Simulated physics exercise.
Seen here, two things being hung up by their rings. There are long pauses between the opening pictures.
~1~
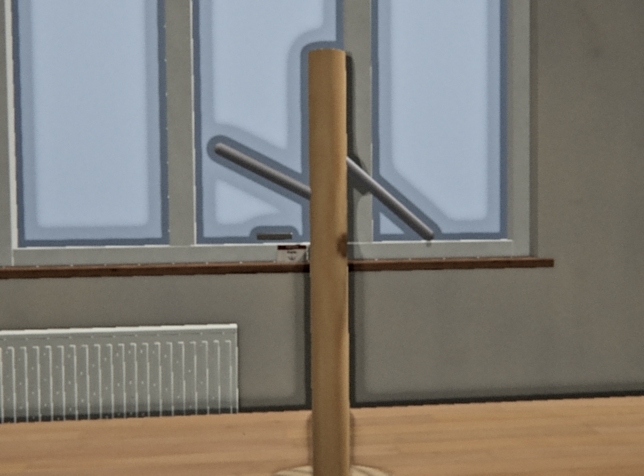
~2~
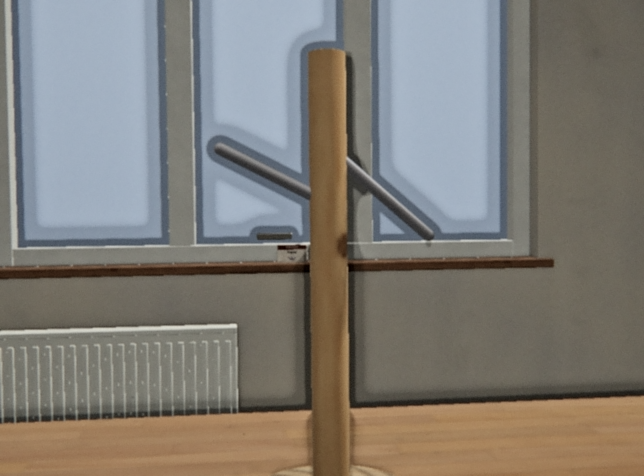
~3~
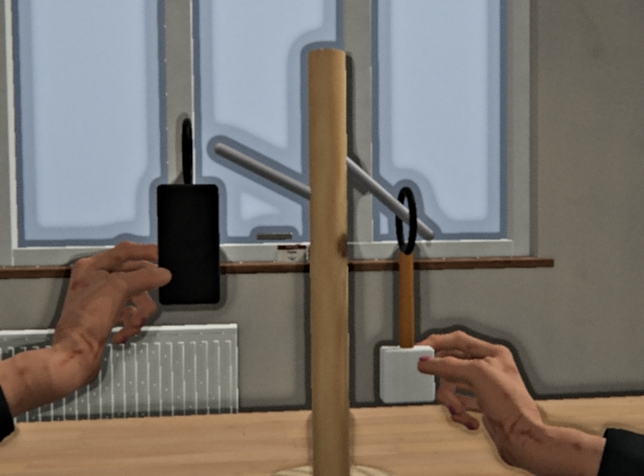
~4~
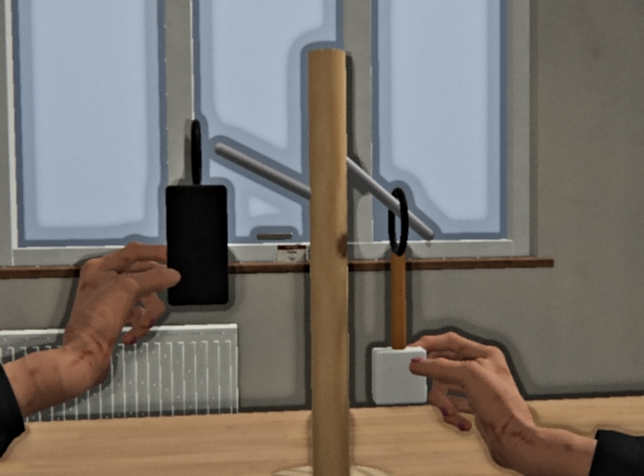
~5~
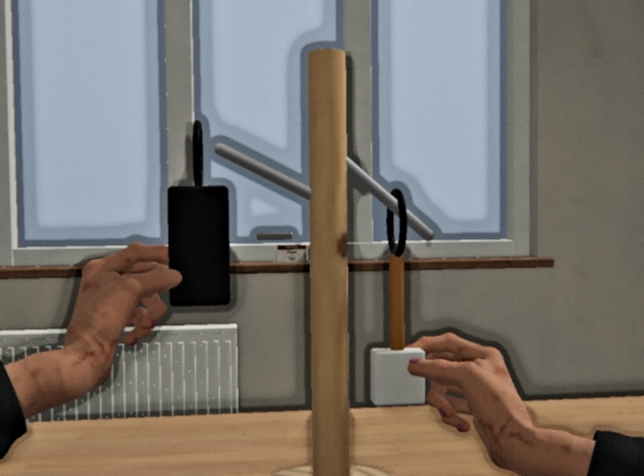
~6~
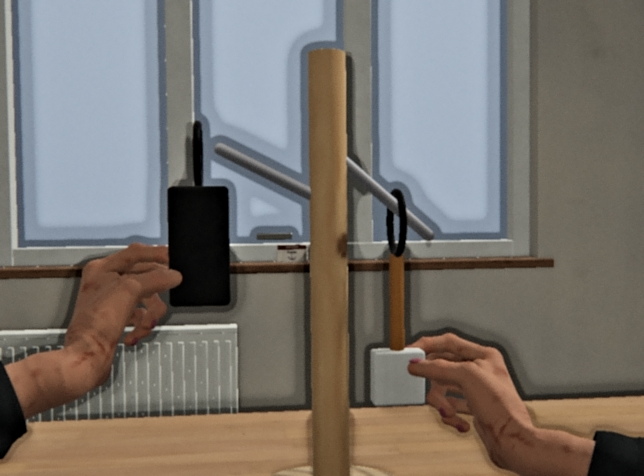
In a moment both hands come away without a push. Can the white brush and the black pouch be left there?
As it turns out, the white brush slips down; the black pouch slips down.
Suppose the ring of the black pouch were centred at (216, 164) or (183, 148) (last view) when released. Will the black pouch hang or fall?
In that order, it falls off; drops to the table.
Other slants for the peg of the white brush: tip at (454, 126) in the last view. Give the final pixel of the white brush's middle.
Resting at (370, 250).
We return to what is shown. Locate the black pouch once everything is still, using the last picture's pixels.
Around (203, 426).
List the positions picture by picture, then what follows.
The first frame shows peg stand (327, 283).
The second frame shows peg stand (327, 283).
The third frame shows still on the way; white brush (407, 294); peg stand (327, 283).
The fourth frame shows still on the way; black pouch (197, 212); peg stand (327, 283).
The fifth frame shows still on the way; white brush (397, 296); peg stand (327, 283).
The sixth frame shows in place, still held; white brush (397, 296); black pouch (199, 213); peg stand (327, 283).
Then, 0.20 s past the last view, white brush come down near (437, 382); black pouch in the air near (202, 345).
Finally, the white brush drops to the table; the black pouch drops to the table, near (203, 426).
